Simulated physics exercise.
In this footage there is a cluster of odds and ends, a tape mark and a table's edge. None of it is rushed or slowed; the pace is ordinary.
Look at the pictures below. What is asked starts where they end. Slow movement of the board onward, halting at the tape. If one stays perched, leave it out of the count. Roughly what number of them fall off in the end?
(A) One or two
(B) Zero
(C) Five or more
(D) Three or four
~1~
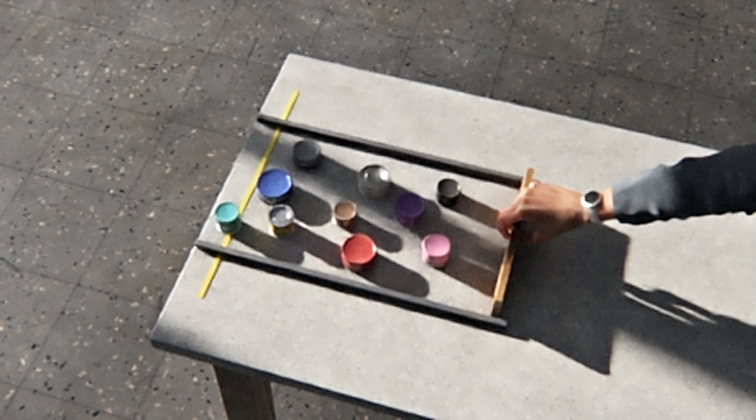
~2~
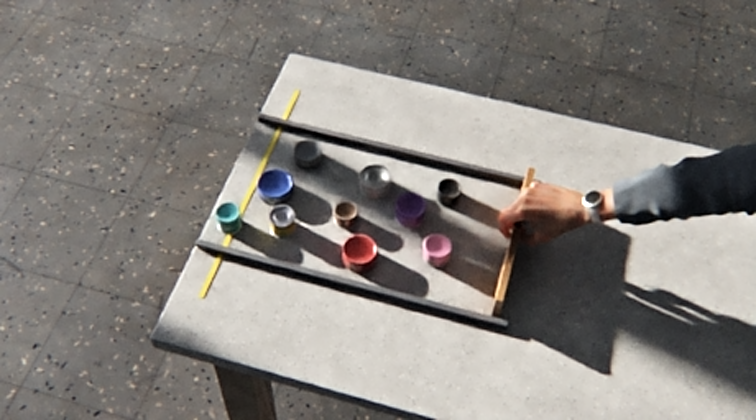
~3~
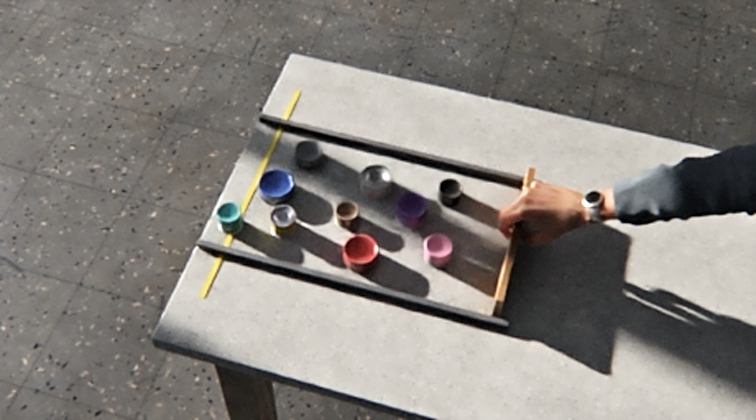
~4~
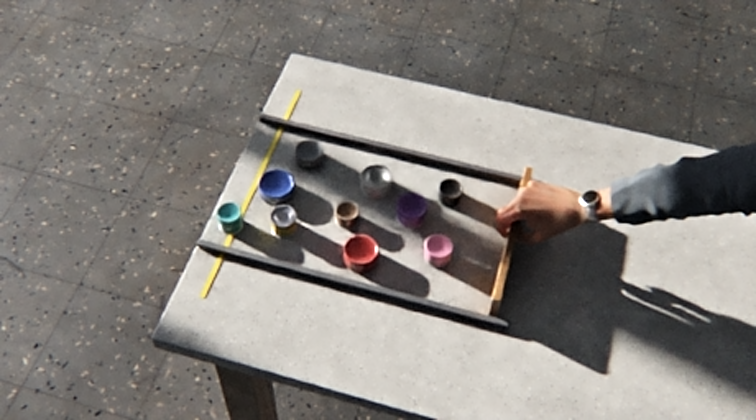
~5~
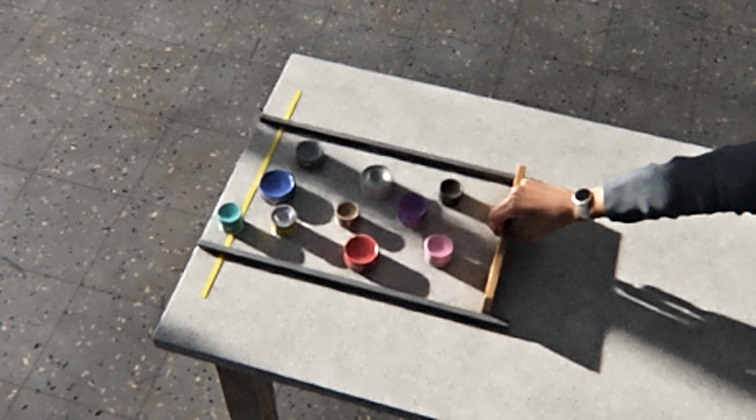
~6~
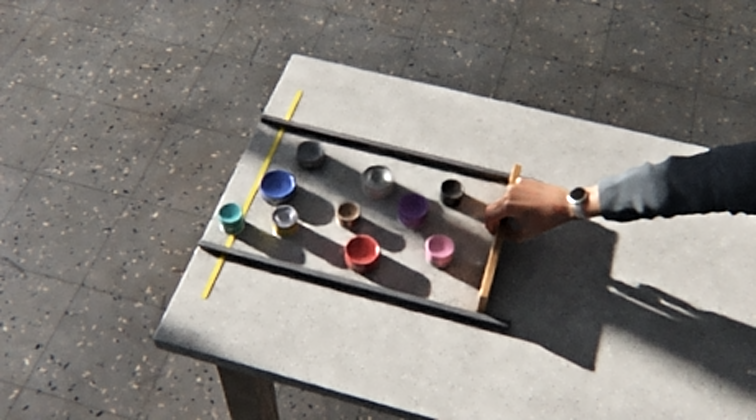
Option C: Five or more.
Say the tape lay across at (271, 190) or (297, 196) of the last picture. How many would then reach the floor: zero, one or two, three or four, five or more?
Lab note - per position, in order: Just one or two; not one.
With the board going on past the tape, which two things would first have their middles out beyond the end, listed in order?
Going earliest first, it's the turquoise tin and then the blue tub.
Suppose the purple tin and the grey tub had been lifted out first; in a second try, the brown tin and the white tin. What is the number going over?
Tally of falls: 3 for the first try, 4 for the second.
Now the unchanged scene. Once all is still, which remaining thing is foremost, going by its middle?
That's the brown tin.
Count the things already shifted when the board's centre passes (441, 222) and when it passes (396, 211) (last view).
The number moved is 2 and then 5.
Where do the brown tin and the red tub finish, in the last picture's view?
The brown tin at (226, 184), the red tub at (217, 226).
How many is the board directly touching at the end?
Counting them up gives 4.
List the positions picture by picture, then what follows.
The first picture shows turquoise tin (228, 218); blue tub (274, 187); grey tub (307, 154); board (513, 240); tape (252, 185).
The second picture shows blue tub (275, 187); brown tin (346, 215).
The third picture shows grey tub (309, 155); board (514, 240).
The fourth picture shows turquoise tin (230, 219); yellow tin (284, 222).
The fifth picture shows blue tub (277, 187); black tub (451, 193).
The sixth picture shows turquoise tin (231, 219); blue tub (278, 188); grey tub (310, 155); board (500, 237); tape (256, 186).
Soon after, none off yet; turquoise tin at rest near (231, 219); blue tub at rest near (278, 188); grey tub at rest near (310, 155).
After that, none off yet; turquoise tin displaced a little near (221, 218); blue tub displaced about its own width near (249, 176); grey tub displaced about its own width near (280, 135).
In the end, the number that fall off is five or more; gone, white tin, yellow tin, grey tub, blue tub and turquoise tin.
